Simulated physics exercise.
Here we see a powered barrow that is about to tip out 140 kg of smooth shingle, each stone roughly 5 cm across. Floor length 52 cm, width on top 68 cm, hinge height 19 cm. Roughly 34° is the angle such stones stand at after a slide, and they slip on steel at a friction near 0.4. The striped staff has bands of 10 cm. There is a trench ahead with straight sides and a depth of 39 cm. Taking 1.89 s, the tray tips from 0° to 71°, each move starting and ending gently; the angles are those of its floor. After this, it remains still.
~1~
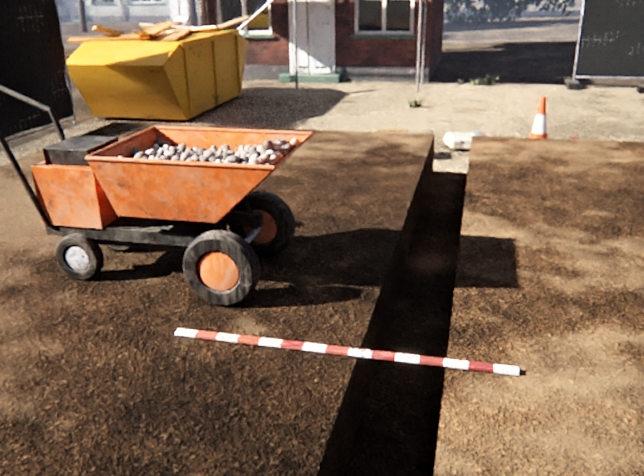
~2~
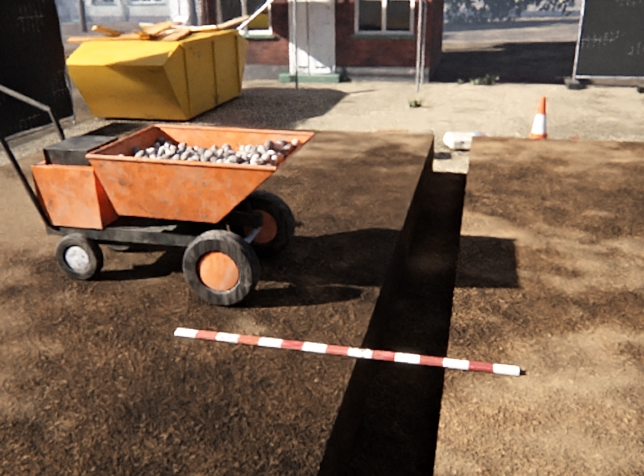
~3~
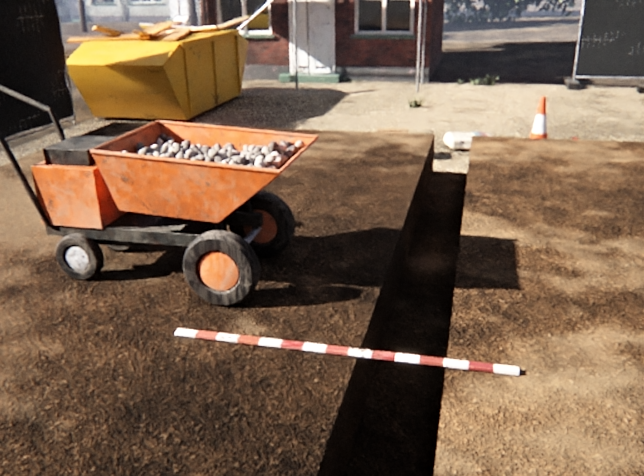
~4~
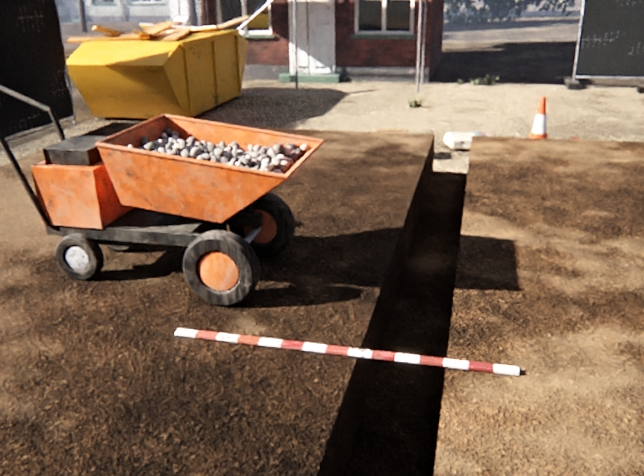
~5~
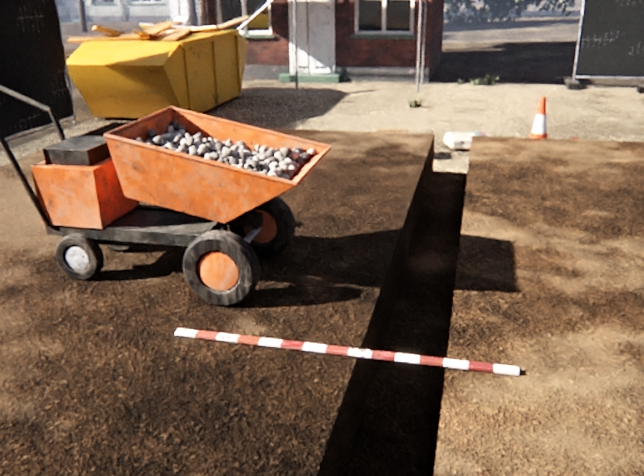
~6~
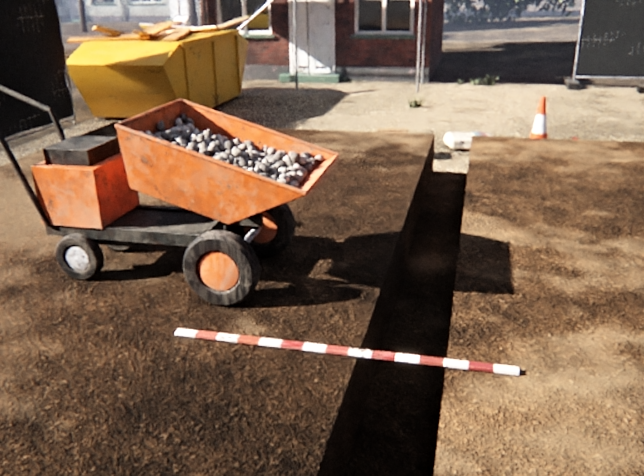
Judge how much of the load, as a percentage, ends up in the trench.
Around 83 %.
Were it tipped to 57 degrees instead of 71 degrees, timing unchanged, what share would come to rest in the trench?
Roughly 95%.
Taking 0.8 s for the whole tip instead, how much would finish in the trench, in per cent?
Around 80 per cent would end in the trench.
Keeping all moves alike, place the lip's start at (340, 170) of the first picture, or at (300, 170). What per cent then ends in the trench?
From the first place around 75 per cent, from the other around 100.
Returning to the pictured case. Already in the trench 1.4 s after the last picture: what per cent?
I'd say near 60 per cent at that time.
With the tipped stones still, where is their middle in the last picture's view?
Middle at around (413, 341), I'd say.
Then, 0.8 s after the last picture the floor is at 60°, 96 % in the tray, 4 % short of the trench; the foremost stones are at (378, 269).
Then, 1.4 s after the last picture the floor is at 71°, 28 % in the tray, 10 % short of the trench, 61 % in the trench; the foremost stones are at (446, 342).
Then, 1.7 s after the last picture the floor is at 71°, 12 % in the tray, 11 % short of the trench, 77 % in the trench; the foremost stones are at (444, 361).
Then, 3.7 s after the last picture the floor is at 71°, 6 % in the tray, 11 % short of the trench, 83 % in the trench; the foremost stones are at (446, 351).
